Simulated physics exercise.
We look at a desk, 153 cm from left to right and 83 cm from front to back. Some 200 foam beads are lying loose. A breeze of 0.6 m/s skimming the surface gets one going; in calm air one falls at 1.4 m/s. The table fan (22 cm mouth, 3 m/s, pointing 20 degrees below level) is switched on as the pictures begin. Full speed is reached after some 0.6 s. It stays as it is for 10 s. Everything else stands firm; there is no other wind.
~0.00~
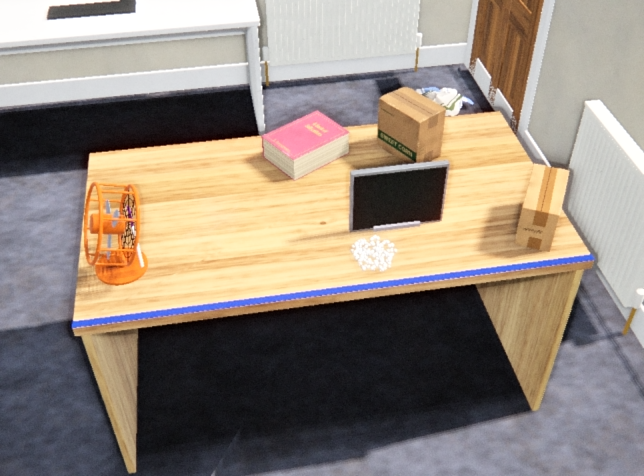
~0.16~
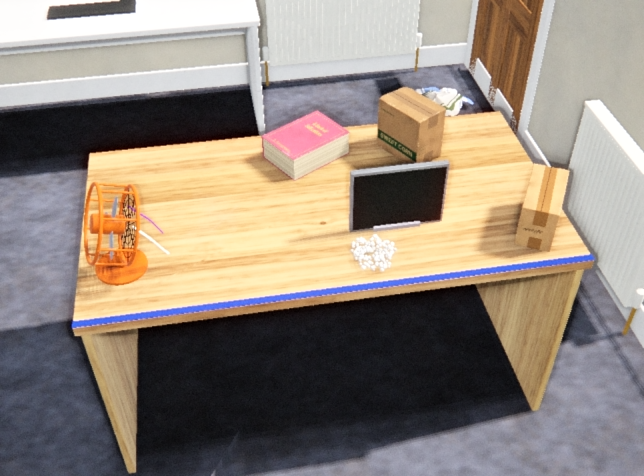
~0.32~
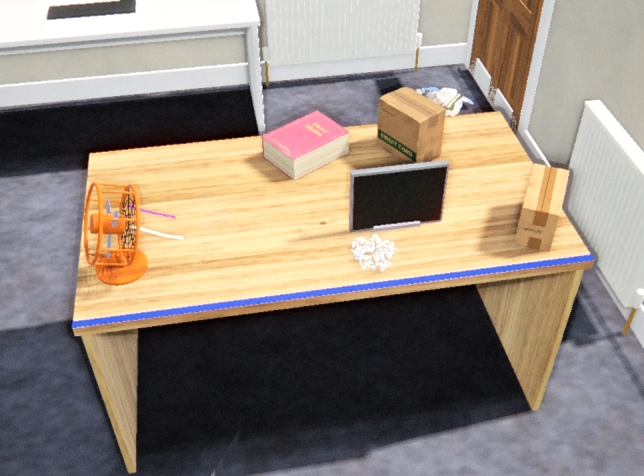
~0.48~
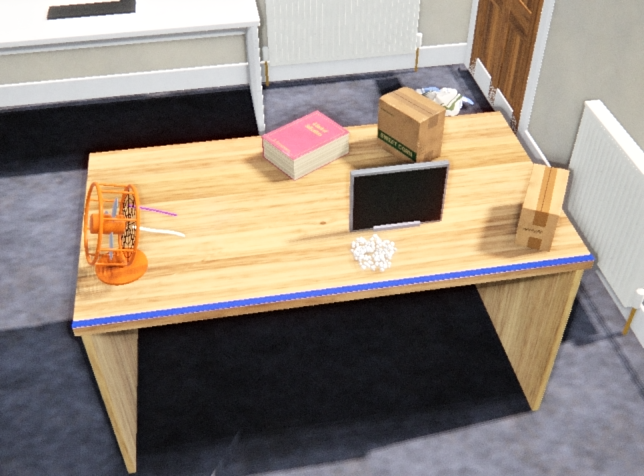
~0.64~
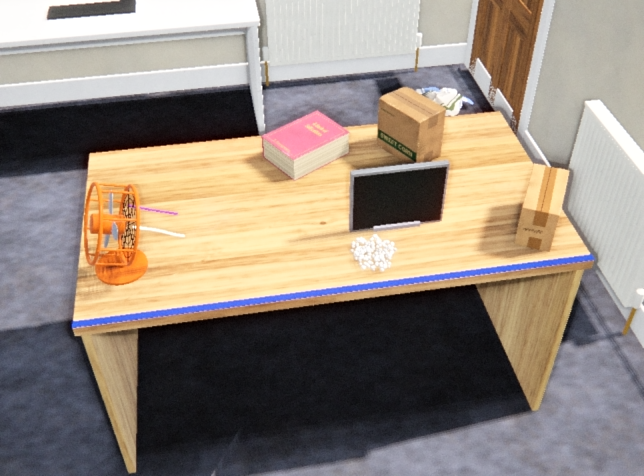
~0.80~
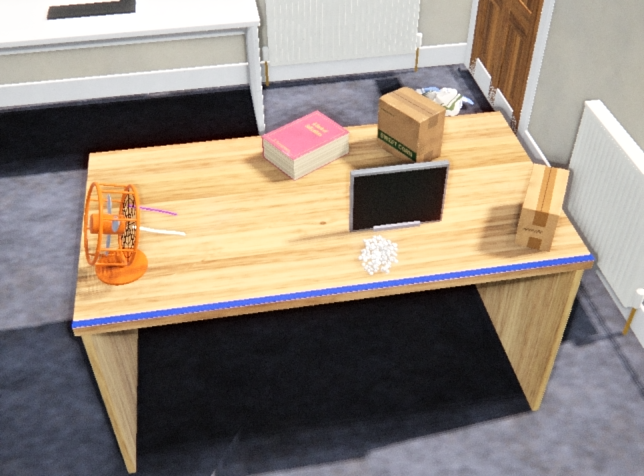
A desk holds an orange fan whose ribbons flutter out before some white beads shift slightly.
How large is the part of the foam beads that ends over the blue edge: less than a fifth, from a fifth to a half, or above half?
Of the foam beads, over half end over the blue edge.
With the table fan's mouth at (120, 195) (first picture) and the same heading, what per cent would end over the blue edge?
In that case some 100 per cent.
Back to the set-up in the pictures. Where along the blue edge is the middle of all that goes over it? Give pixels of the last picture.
Around (469, 277).
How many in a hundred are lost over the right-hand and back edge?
About 1 % right-hand, 0 % back.
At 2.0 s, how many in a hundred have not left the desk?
About 1 %.
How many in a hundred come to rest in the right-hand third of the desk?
Near 0 %.
After 2.0 s, 98 % are over the blue edge; 98 % have settled or left.
After 3.2 s, 99 % are over the blue edge; 100 % have settled or left.
After 5.5 s, 99 % are over the blue edge; 100 % have settled or left.
After 10.0 s, at the end, 99 % are over the blue edge.
